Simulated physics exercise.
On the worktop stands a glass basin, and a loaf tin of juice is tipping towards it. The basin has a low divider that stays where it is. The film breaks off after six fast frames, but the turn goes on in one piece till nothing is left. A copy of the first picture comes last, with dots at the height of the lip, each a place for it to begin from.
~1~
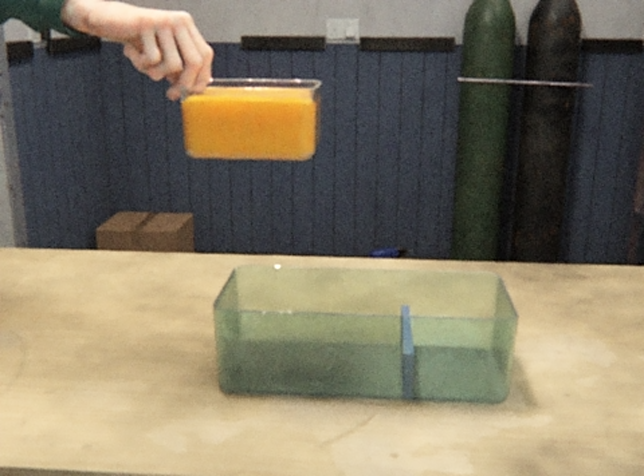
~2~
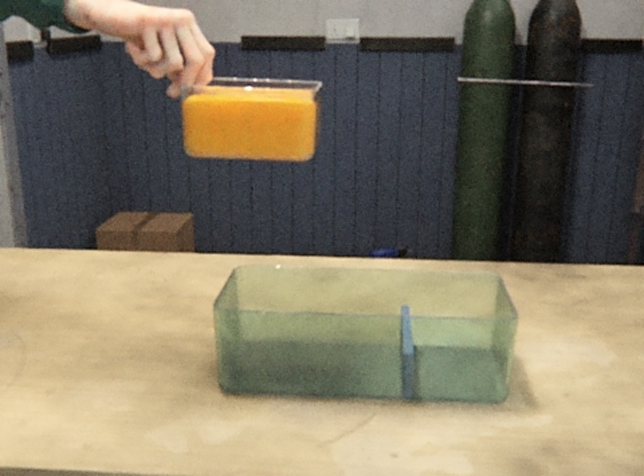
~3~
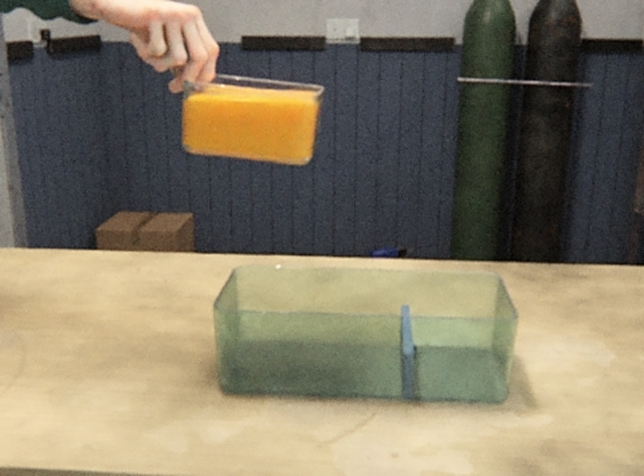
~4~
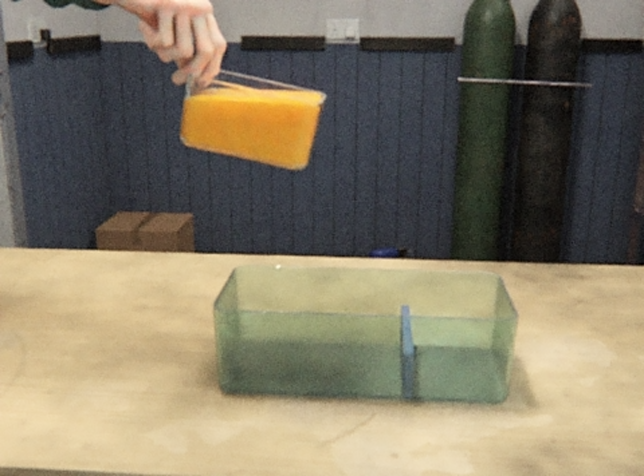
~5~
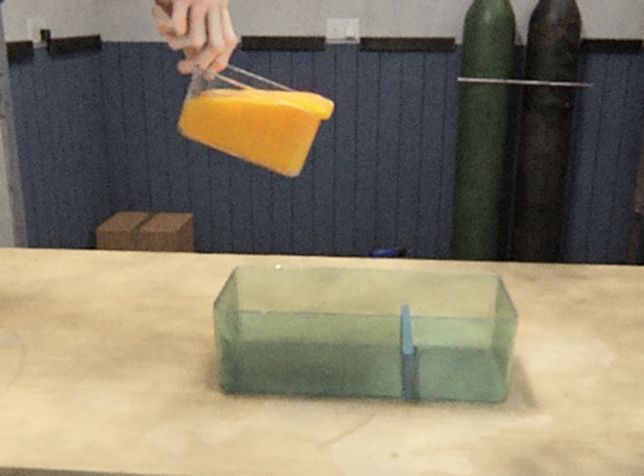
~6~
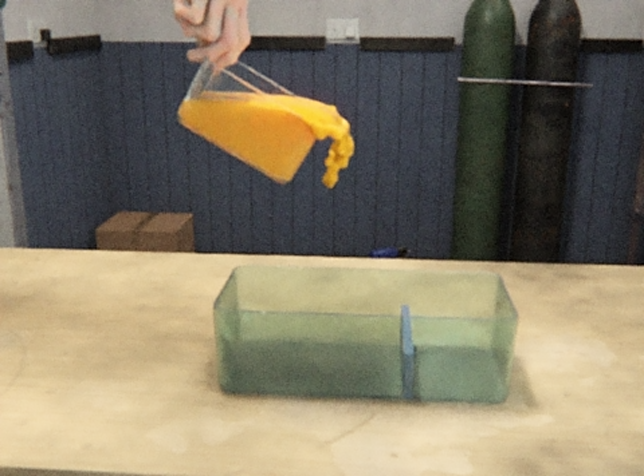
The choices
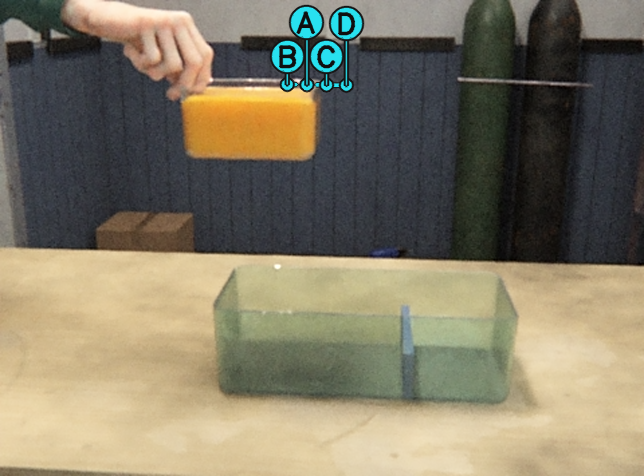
A hand tilts a clear container of orange juice rightward until juice pours over its lip.
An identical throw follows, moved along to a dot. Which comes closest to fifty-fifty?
It is C.
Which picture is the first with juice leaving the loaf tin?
In picture 5.
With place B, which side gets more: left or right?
The left one.
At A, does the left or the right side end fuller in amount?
More ends on the left.
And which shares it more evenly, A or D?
It is D.
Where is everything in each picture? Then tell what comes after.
The first picture shows upright, lip at (316, 84); basin from (219, 389) to (508, 401); top of the wall at (407, 327); nothing has left yet.
The second picture shows upright, lip at (317, 86); nothing has left yet.
The third picture shows tipped about 5°, lip at (319, 90); nothing has left yet.
The fourth picture shows tipped about 12°, lip at (321, 98); nothing has left yet.
The fifth picture shows tipped about 20°, lip at (323, 109); juice is over the lip, down to (327, 113).
The sixth picture shows tipped about 30°, lip at (324, 121); juice is over the lip, down to (330, 185).
In cyan, A at (306, 84); B at (287, 84); C at (326, 84); D at (346, 85).
With A, about 84 % ends left of the wall and 11 % right of it; 5 % is lost outside.
With B, about 92 % ends left of the wall and 3 % right of it; 5 % is lost outside.
With C, about 50 % ends left of the wall and 45 % right of it; 4 % is lost outside.
With D, about 34 % ends left of the wall and 61 % right of it; 5 % is lost outside.
